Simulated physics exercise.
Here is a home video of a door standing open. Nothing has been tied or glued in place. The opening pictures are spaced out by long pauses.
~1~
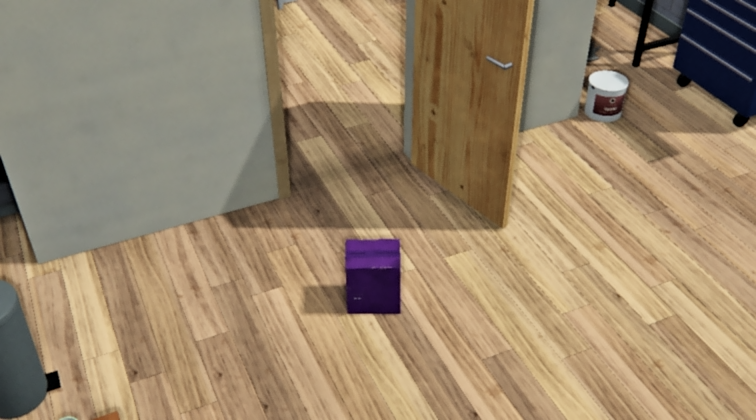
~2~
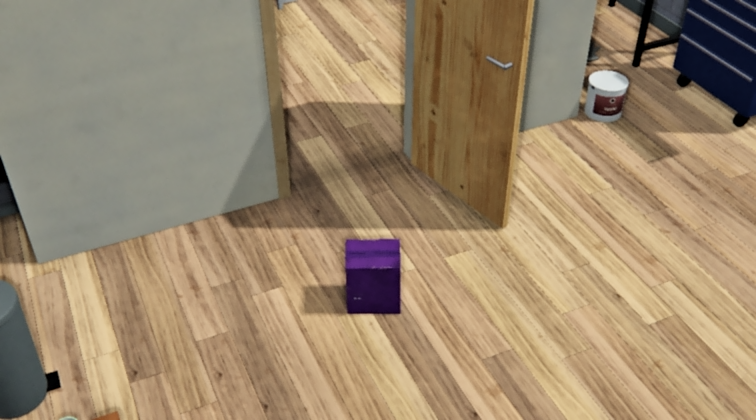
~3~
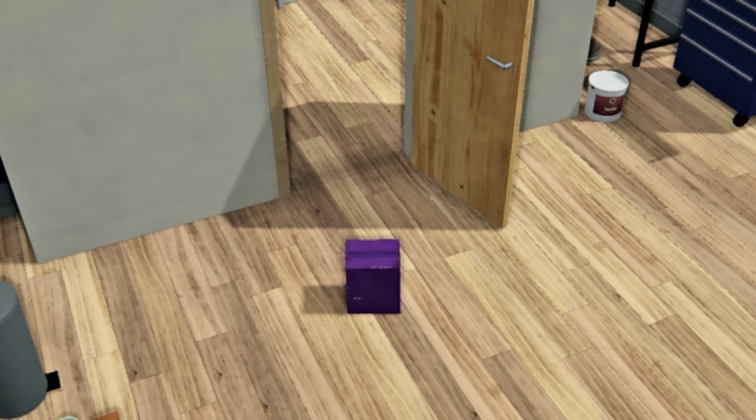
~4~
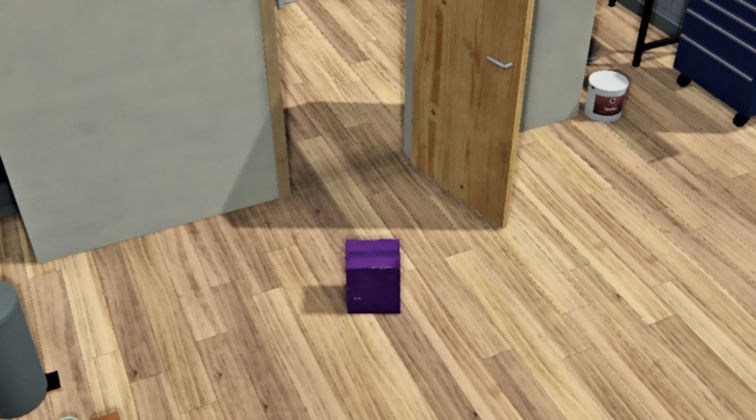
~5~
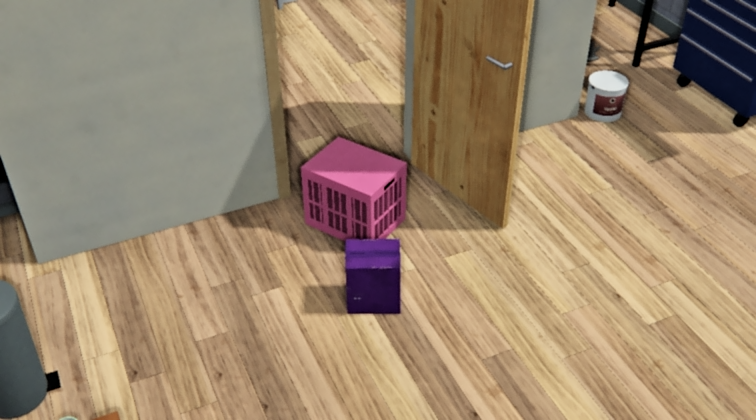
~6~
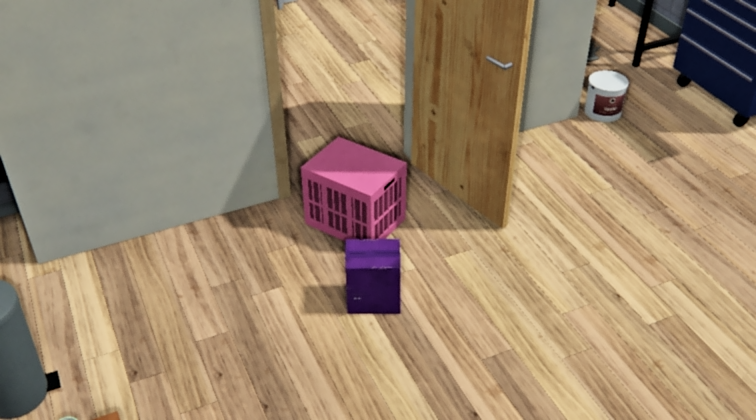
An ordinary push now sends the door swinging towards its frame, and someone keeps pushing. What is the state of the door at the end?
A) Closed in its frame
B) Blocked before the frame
Blocked before the frame.
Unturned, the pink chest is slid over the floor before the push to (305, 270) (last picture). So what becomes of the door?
Then it closes.
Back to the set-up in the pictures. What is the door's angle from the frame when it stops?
Roughly 40°.
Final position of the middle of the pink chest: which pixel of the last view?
It finishes at around (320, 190).
Then, 0.60 s past the last view, door at 84°.
Then, 1.10 s past the last view, door at 57°; pink chest displaced a little near (348, 194).
Then, 1.60 s past the last view, door at 45°; pink chest displaced a little near (330, 193).
Finally, door at 39°; moved from the start, pink chest; purple box still in place. Final places as the last picture's camera would see them, pink chest near (320, 190).
